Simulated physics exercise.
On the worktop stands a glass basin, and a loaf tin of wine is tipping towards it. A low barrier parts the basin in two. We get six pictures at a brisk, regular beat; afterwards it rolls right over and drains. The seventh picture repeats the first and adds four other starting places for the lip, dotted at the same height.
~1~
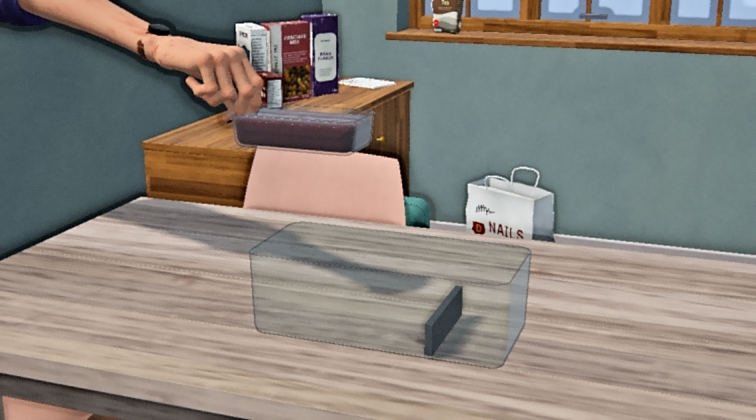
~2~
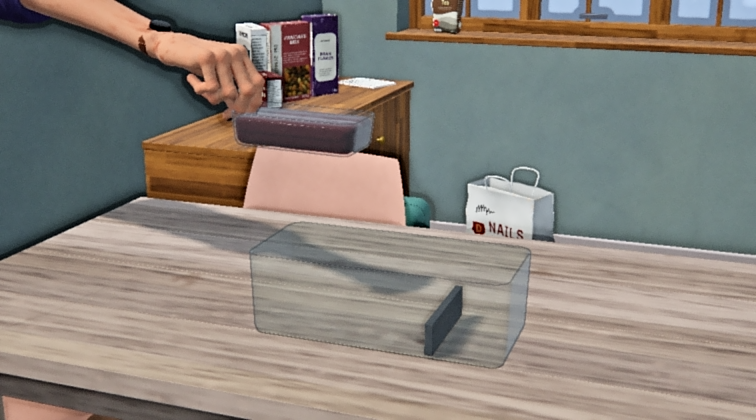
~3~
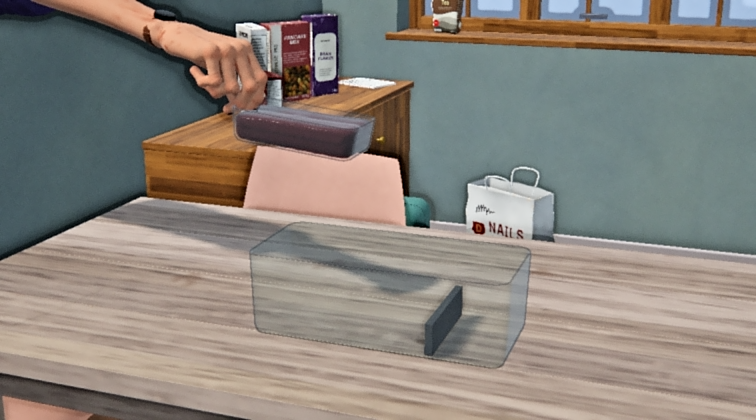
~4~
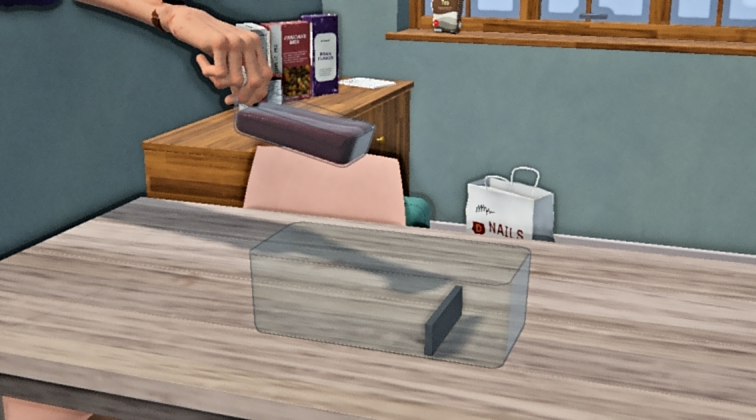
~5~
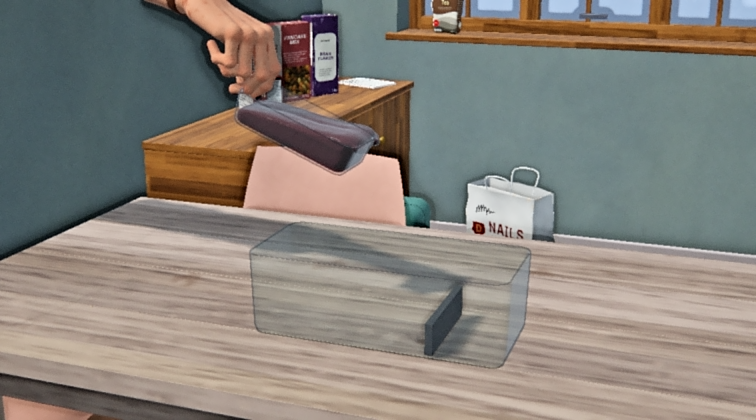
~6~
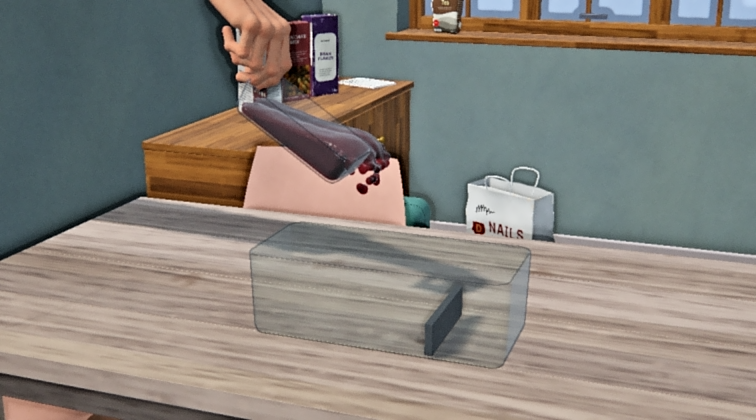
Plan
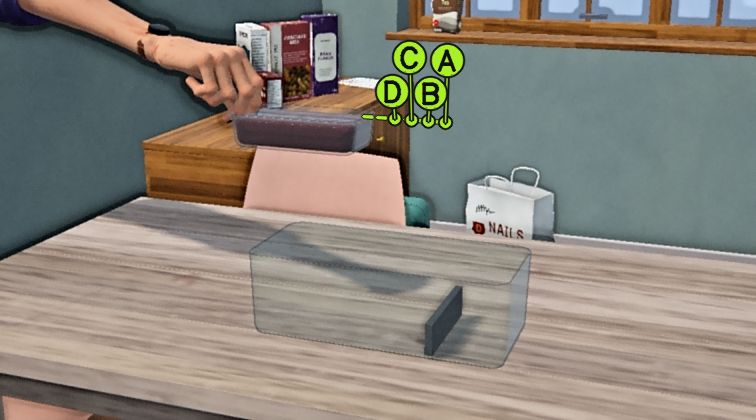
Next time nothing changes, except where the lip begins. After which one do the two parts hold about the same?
The answer is spot D.
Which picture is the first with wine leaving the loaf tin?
In picture 5.
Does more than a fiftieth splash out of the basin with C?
Yes.
On the marked copy, A at (445, 122); B at (428, 121); C at (411, 120); D at (394, 118).
For spot A, about 22 % ends left of the wall and 74 % right of it; 4 % is lost outside.
For spot B, about 23 % ends left of the wall and 71 % right of it; 5 % is lost outside.
For spot C, about 30 % ends left of the wall and 65 % right of it; 5 % is lost outside.
For spot D, about 51 % ends left of the wall and 45 % right of it; 3 % is lost outside.
